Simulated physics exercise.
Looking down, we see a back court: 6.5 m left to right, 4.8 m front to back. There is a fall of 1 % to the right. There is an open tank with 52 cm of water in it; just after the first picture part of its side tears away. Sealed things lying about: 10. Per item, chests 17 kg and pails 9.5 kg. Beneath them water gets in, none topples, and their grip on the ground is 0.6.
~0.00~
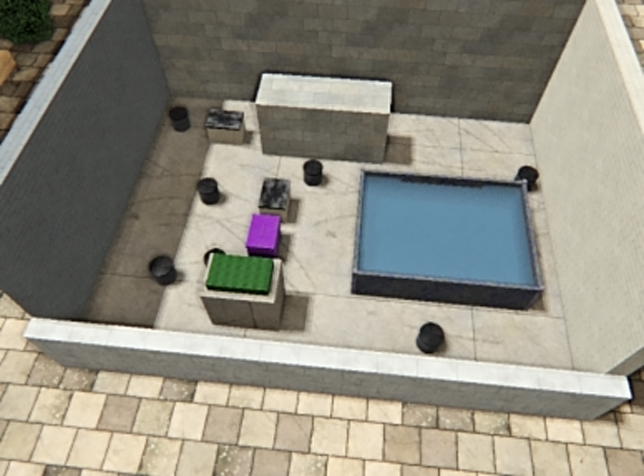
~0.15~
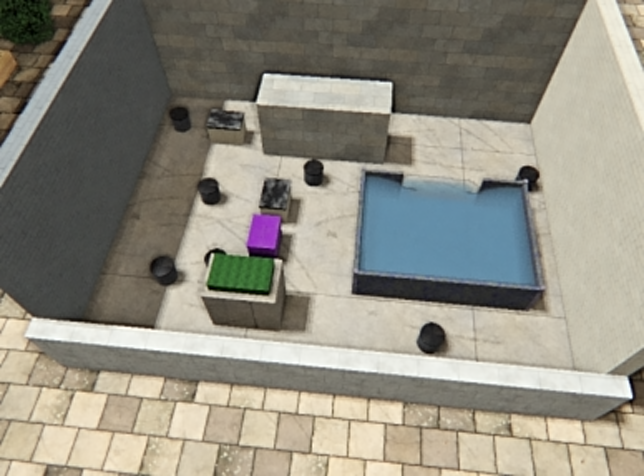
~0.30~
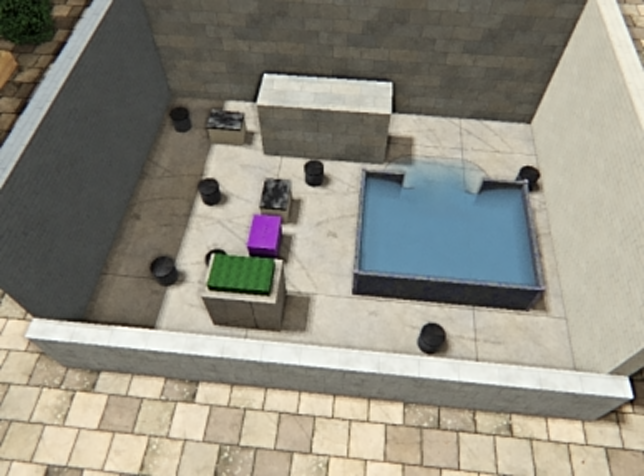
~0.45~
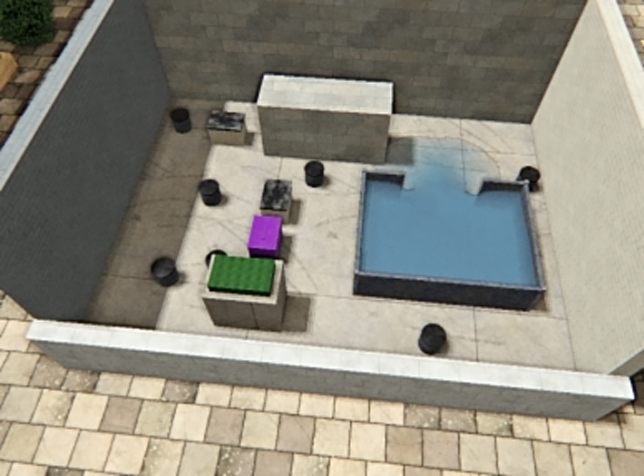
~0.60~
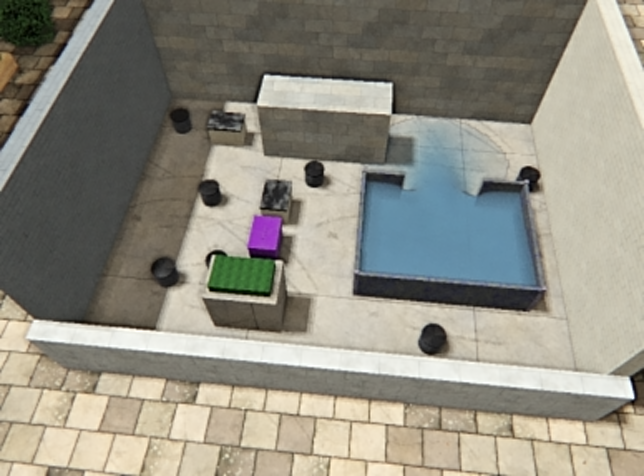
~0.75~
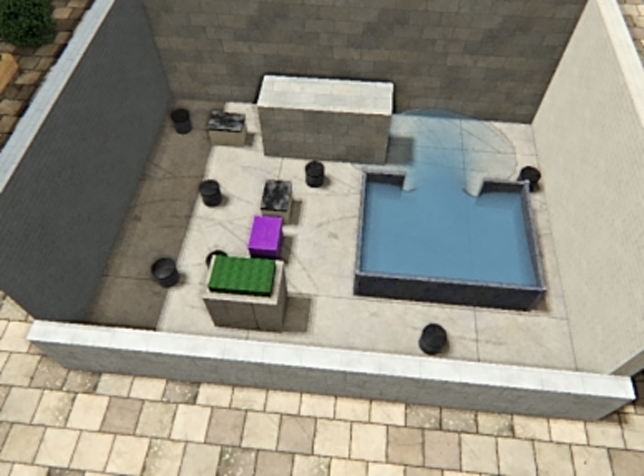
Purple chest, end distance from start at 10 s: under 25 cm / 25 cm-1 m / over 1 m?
The move is tiny.
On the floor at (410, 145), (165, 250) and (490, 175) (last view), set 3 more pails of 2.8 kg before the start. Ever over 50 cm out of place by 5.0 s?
In the order listed: Across the line; behind the line; across the line.
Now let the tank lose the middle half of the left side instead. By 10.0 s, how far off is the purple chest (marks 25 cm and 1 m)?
After that, the purple chest is washed away.
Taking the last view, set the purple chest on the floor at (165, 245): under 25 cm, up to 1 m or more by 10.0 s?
It hardly budges.
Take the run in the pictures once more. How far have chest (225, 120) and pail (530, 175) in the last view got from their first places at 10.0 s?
In turn: 20 cm, 80 cm.
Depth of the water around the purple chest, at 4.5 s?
0 cm, roughly.
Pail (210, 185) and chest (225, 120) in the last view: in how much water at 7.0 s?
Around 2 cm and 5 cm.
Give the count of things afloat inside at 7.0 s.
Tally: 0 of them.
After 2.0 s the purple chest is near (265, 233), 0.0 m from its start, aground; 0 afloat.
After 4.5 s the purple chest is near (265, 233), 0.0 m from its start, aground; 1 afloat.
After 7.0 s the purple chest is near (265, 233), 0.0 m from its start, aground; 0 afloat.
After 10.0 s the purple chest is near (265, 233), 0.0 m from its start, aground; 0 afloat.
